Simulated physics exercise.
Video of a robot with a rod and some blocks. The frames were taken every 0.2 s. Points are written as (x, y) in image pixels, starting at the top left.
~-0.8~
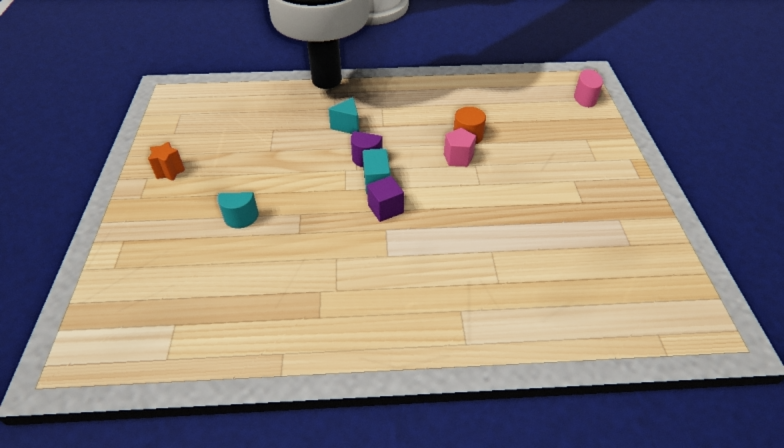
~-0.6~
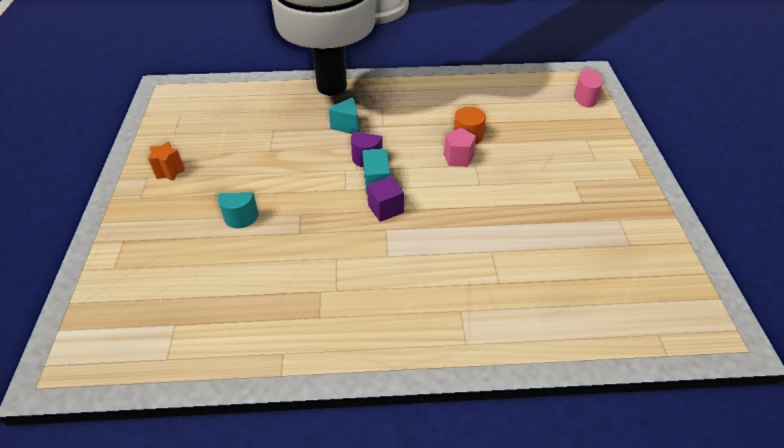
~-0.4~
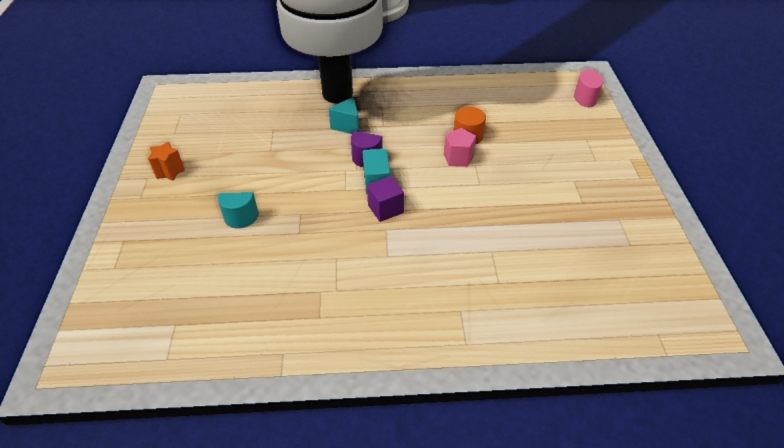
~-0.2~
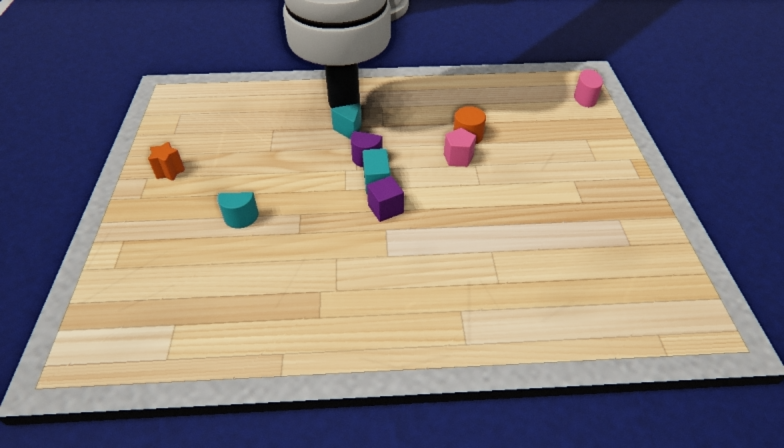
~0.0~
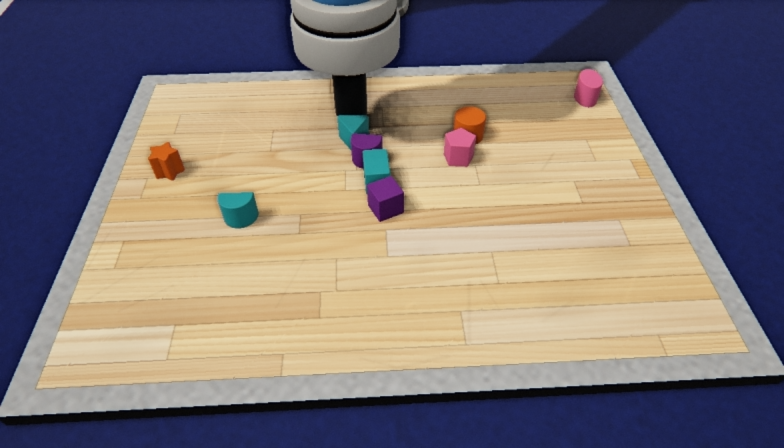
A robot arm lowers its black rod toward the turquoise triangle and nudges it toward the purple block.
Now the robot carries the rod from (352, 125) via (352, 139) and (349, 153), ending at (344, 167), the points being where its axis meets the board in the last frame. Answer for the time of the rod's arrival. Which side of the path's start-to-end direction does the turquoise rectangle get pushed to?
Side: Left.
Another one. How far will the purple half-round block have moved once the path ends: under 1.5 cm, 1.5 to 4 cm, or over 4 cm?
Final distance: 1.5 to 4 cm.
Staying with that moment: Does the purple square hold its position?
The answer is no.
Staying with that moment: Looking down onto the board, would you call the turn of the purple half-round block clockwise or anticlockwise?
From above, the turn goes anticlockwise.
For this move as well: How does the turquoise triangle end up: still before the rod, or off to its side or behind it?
It is still in front.
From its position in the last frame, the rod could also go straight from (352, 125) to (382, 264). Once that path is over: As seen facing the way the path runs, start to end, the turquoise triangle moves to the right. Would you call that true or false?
The statement is correct.
The first path, step by step. Halfway along, rod (349, 135); turquoise triangle (336, 143); purple half-round block (360, 145), turned 65° anticlockwise; turquoise rectangle (380, 164).
At the end, rod (343, 156); turquoise triangle (322, 161), turned 40° clockwise; purple half-round block (366, 157), turned 65° anticlockwise; turquoise rectangle (389, 175); purple square (395, 198), turned 15° clockwise.
